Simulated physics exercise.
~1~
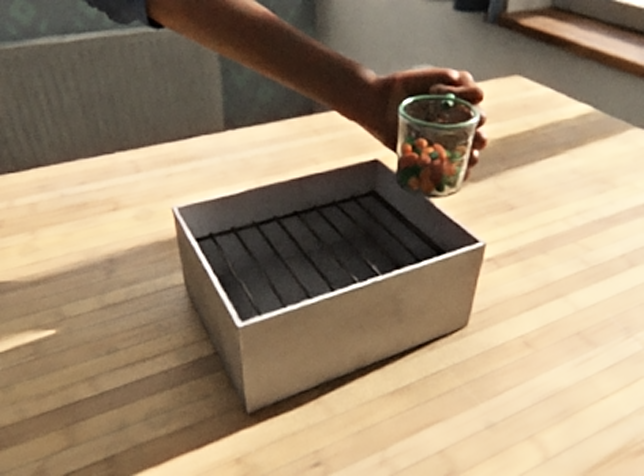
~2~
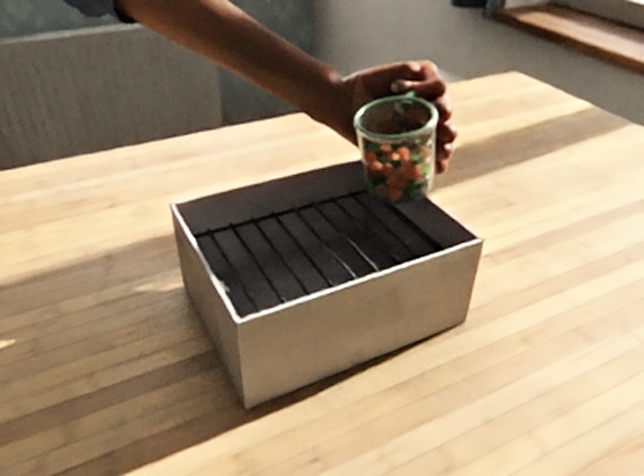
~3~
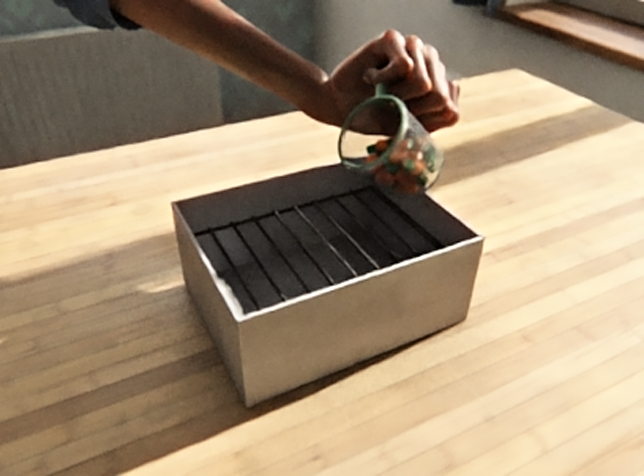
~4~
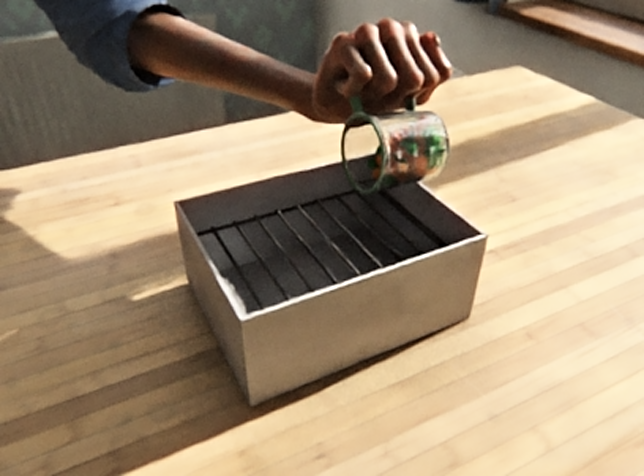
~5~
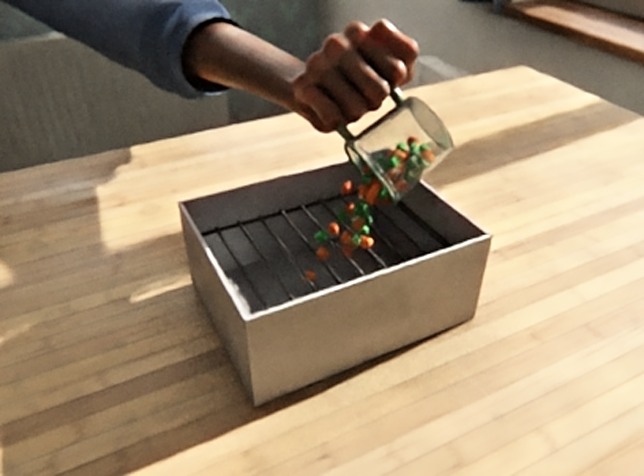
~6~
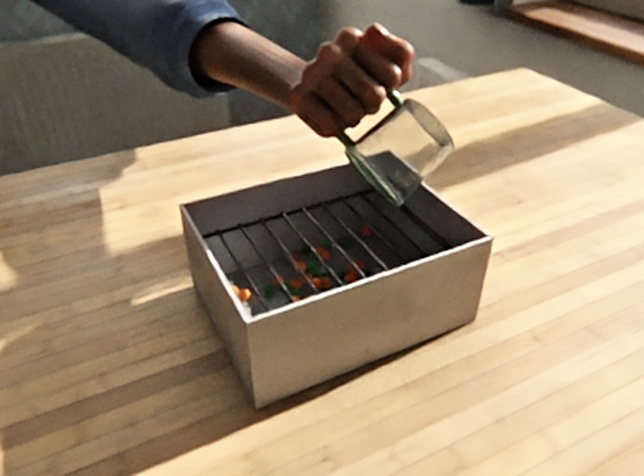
A hand reaches in from the upper left, holding a clear cup of mixed orange and green pieces above a light wooden table, seen from above at an angle by a slightly swaying camera. Below it sits an open grey box with a dark inside and a rack of thin wires across it. The hand moves the cup left over the box and tips it onto its side, the pieces still inside. It tilts further, and the pieces tumble out onto the wires. Finally the upturned cup is empty, and both colours have dropped through, lying beneath the rack.
